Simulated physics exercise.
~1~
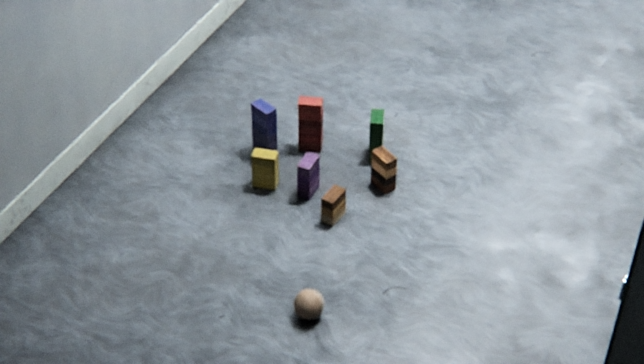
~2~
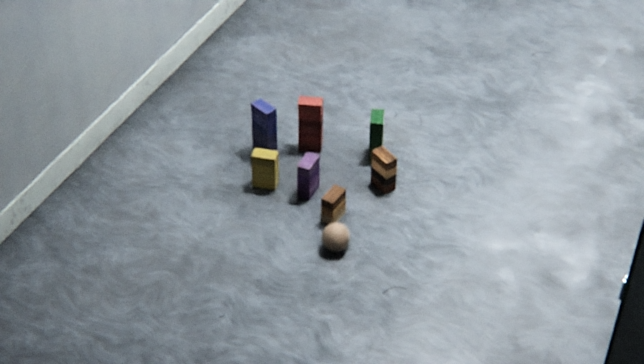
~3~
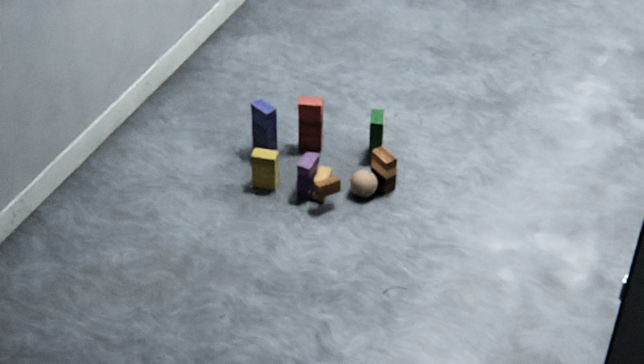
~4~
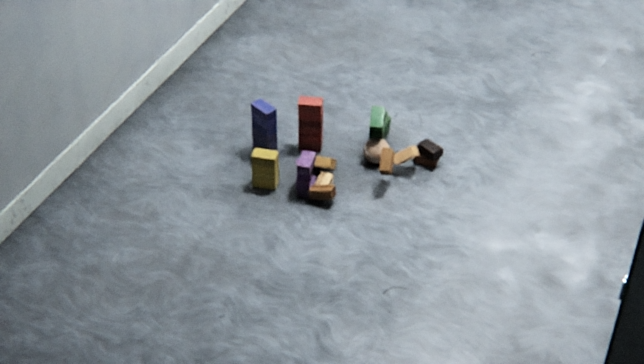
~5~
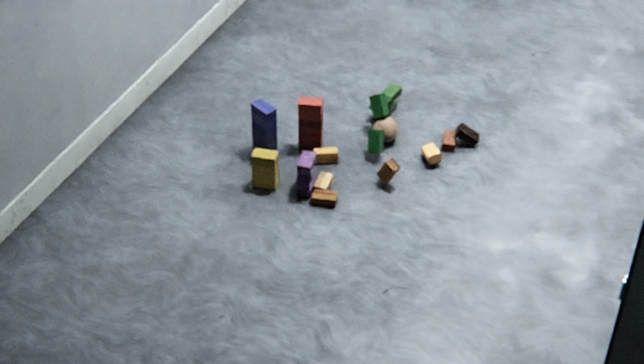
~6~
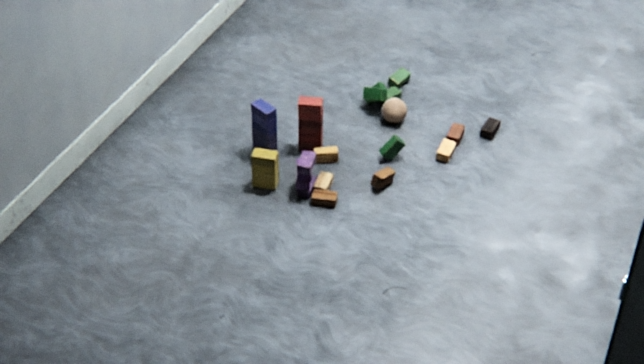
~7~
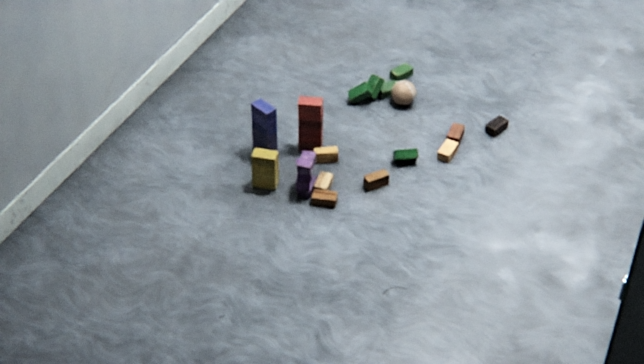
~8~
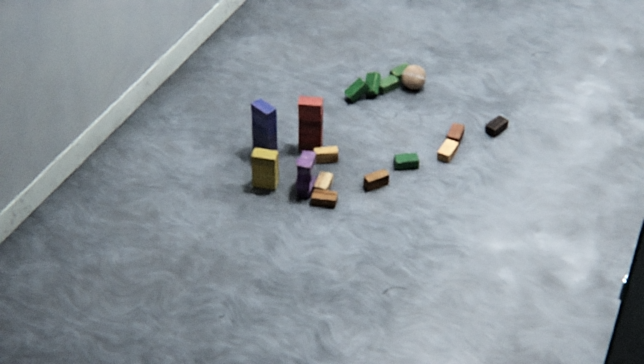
At the start, seven small towers of coloured blocks stand on a grey floor near a wall, with a round, tan ball in front of them. The ball rolls up to the nearest brown tower and knocks it apart beside the purple one. It carries on to the right into the next brown tower, scattering its pieces across the floor. Then it runs into the green tower behind, which breaks up and topples. At the end, the blue, red, yellow and purple towers still stand, while the ball rolls away past the fallen green blocks towards the upper right.
